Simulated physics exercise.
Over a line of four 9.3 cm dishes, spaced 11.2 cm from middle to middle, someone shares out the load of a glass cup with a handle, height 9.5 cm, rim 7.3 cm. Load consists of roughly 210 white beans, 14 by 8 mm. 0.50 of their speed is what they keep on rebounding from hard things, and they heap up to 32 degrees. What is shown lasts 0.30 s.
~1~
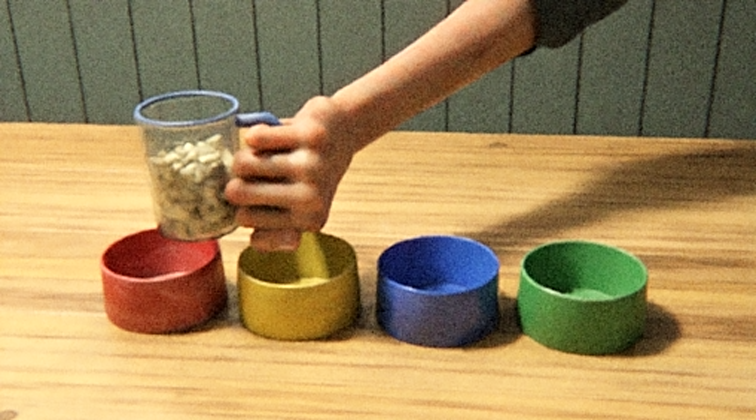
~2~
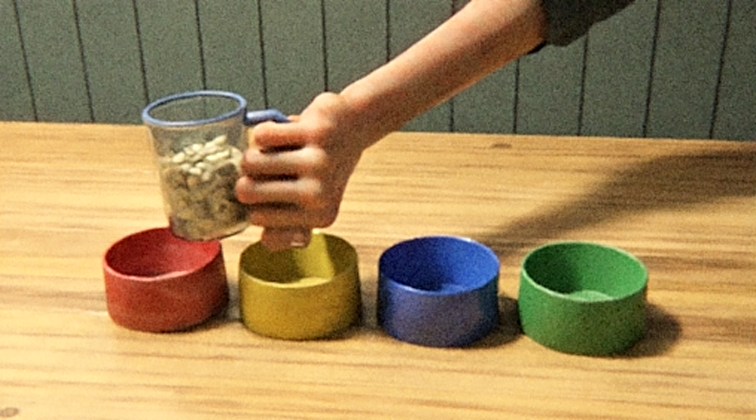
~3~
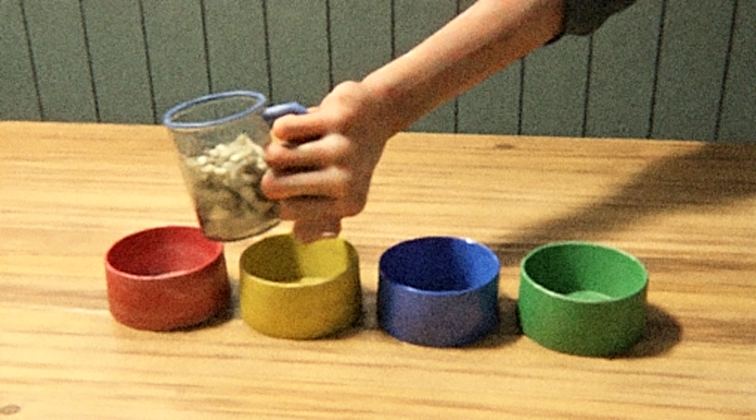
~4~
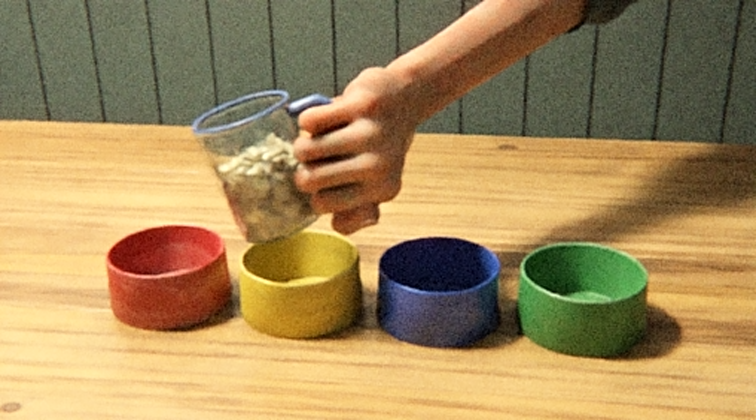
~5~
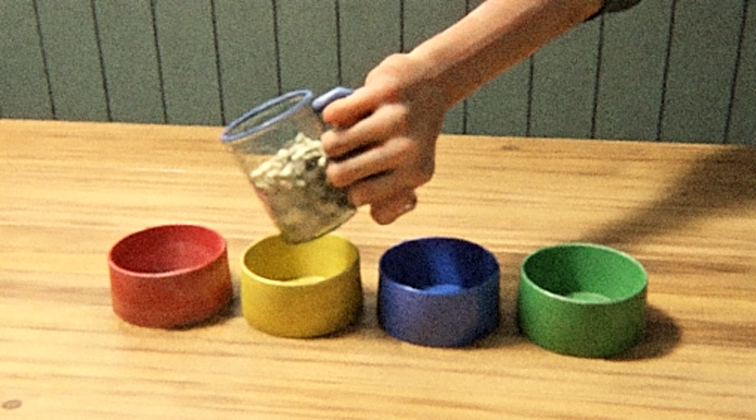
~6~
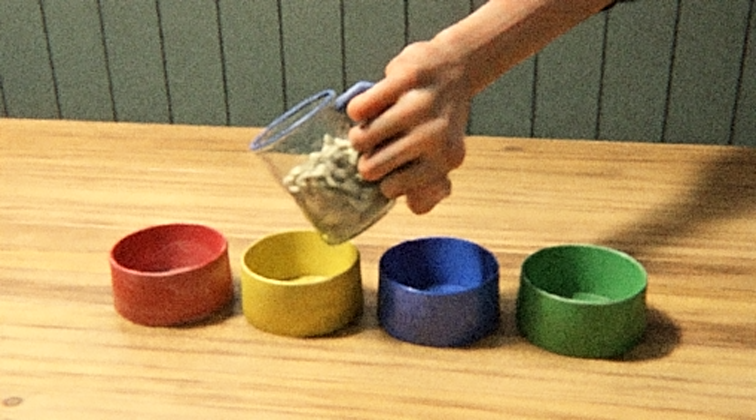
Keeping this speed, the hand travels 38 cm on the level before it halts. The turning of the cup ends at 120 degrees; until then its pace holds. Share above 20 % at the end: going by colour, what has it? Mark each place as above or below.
Marks: Red dish below, blue dish below, green dish above, yellow dish below, counter below.
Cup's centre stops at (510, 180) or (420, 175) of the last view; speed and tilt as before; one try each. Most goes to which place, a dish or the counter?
Blue, then counter.
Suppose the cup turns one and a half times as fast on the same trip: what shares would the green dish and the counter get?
Then green 60 and counter 20.
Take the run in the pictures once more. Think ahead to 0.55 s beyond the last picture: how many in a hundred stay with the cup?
Close to 95 in a hundred.
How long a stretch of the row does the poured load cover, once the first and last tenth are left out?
6 cm, roughly.
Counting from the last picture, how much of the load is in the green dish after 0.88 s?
So far, roughly 40 per cent.
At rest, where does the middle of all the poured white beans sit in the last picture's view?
Near (593, 301).
Then, 0.33 s after the last picture, tilt 76 degrees; cup holds 100 %.
Then, 0.55 s after the last picture, tilt 106 degrees; cup holds 95 %, green 5 %.
Then, 0.88 s after the last picture, tilt 120 degrees; cup holds 50 %, green 40 %.
In the end, red 0 %, blue 0 %, green 90 %, yellow 0 %, counter 10 %.
